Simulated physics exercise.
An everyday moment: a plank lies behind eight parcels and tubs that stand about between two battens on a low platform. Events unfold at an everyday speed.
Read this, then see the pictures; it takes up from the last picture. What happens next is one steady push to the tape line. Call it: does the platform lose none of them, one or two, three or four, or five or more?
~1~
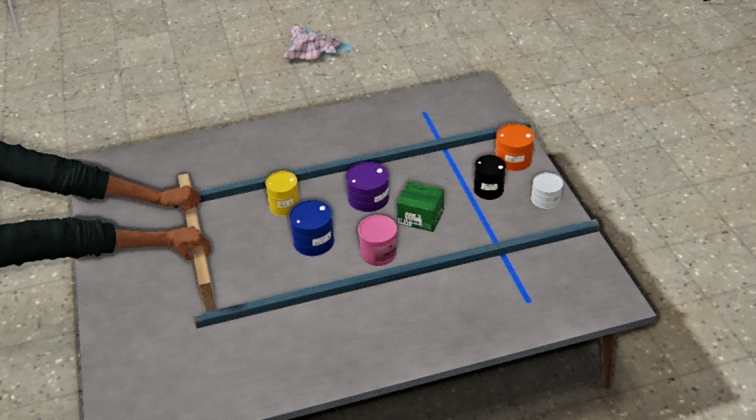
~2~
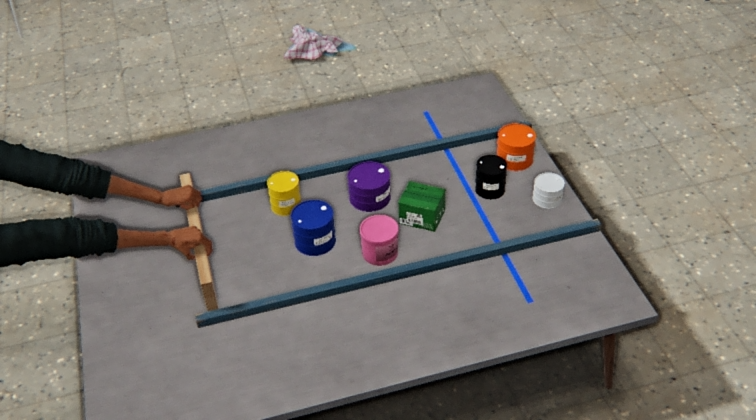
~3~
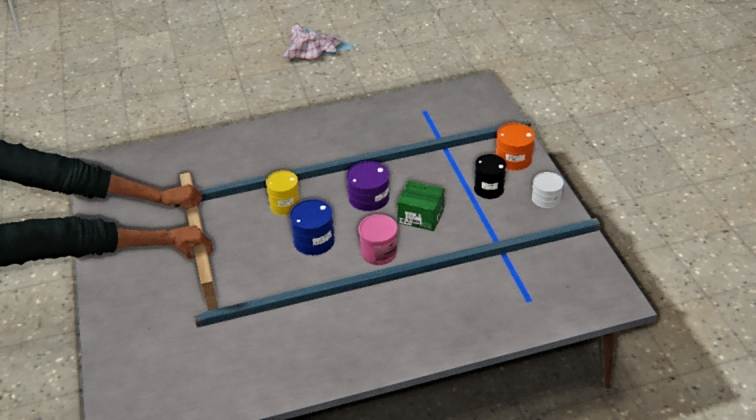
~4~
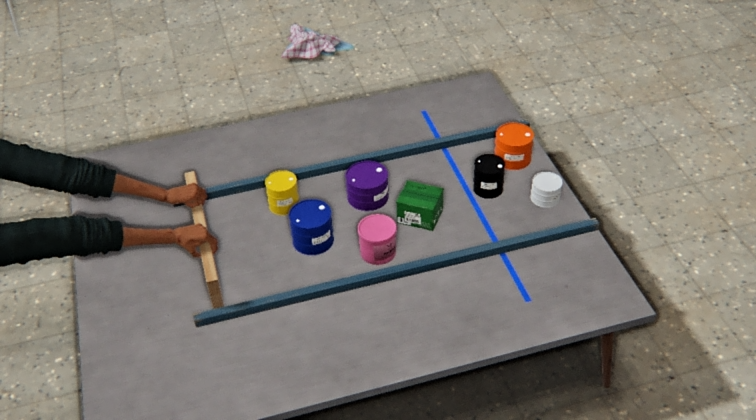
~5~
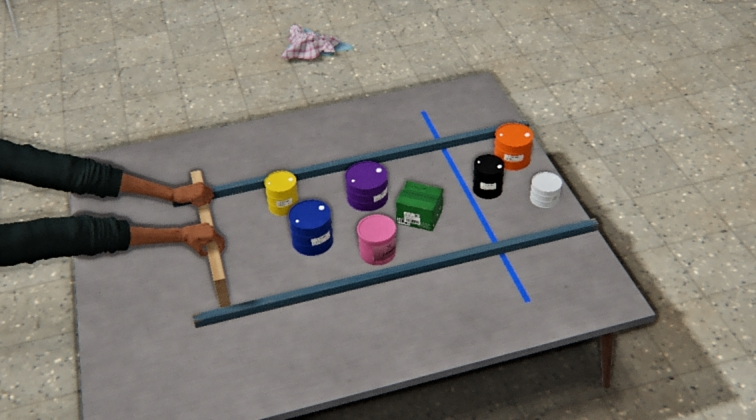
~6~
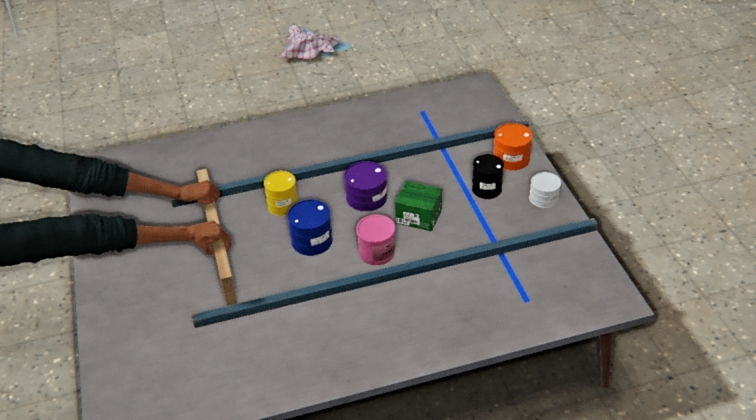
It loses none.
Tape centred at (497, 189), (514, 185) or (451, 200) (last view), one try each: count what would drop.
Tallies in the order asked: 1, 4, 0.
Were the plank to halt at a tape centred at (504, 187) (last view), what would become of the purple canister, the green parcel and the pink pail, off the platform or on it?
What happens is that the purple canister rests in place, the green parcel rests in place and the pink pail rests in place.
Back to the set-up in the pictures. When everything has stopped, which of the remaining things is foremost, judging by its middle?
White canister.
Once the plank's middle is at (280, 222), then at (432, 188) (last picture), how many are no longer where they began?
Tally at point one: 1; at point two: 6.
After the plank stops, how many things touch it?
3.
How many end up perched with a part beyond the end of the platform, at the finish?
I count 0 overhanging.
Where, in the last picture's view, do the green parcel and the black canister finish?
In the last picture the green parcel sits around (532, 200) and the black canister around (529, 174).
A little later, none off yet; white canister at rest near (545, 190); orange canister at rest near (512, 147); black canister at rest near (488, 177).
When it is over, the number that fall off is zero.
